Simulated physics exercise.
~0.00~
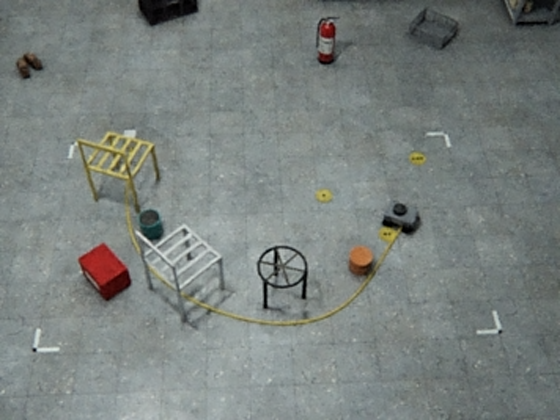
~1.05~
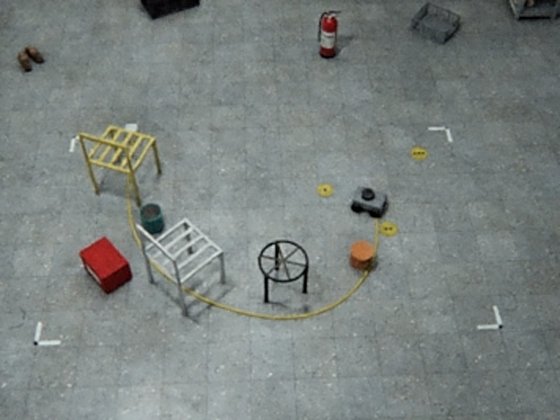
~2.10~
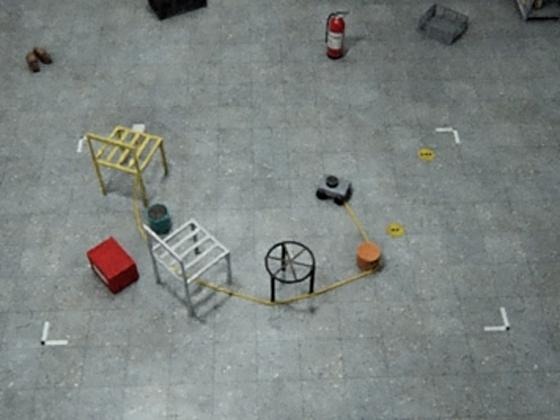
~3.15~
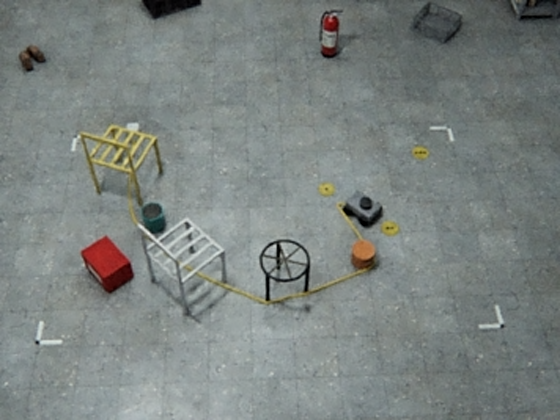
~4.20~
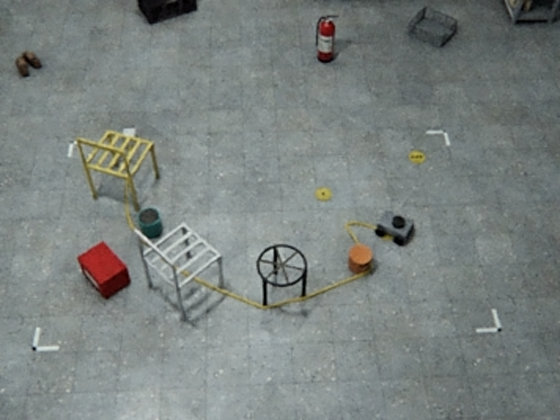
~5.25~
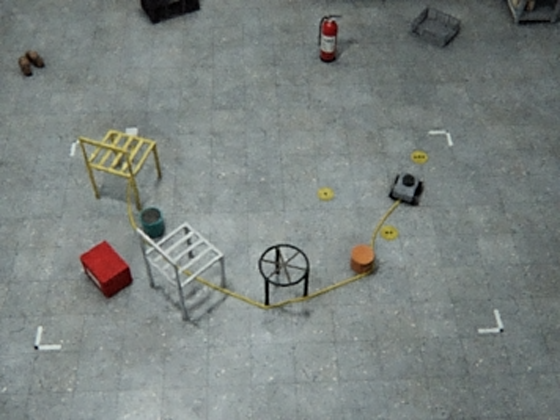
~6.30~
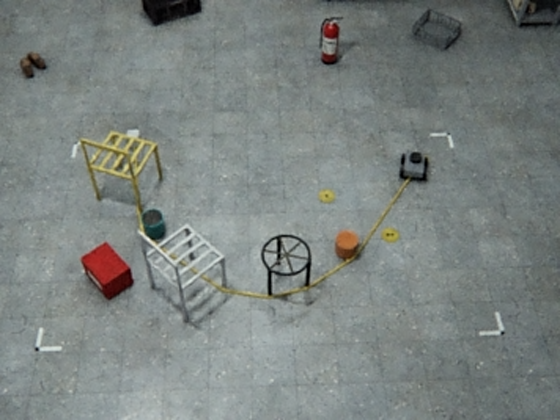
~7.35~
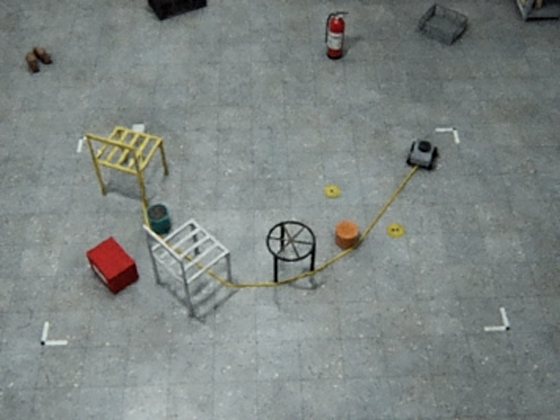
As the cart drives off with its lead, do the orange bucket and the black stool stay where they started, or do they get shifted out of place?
Both get shifted out of place. The orange bucket slides left and away from the viewer, and the black stool is also moved away from its starting spot.
The clip opens on a gray tiled floor where a small dark cart trails a yellow lead that curves past an orange bucket, a black stool and a white chair toward a yellow chair. The cart moves left and slightly away, and the lead bends around the bucket. It then comes back to the right, toward the viewer, before turning and heading away up the right side. As the lead draws straighter, the bucket slides left and away, and the stool shifts away too. At the end the cart sits at the upper right, with the chairs, teal pot and red box still in place.
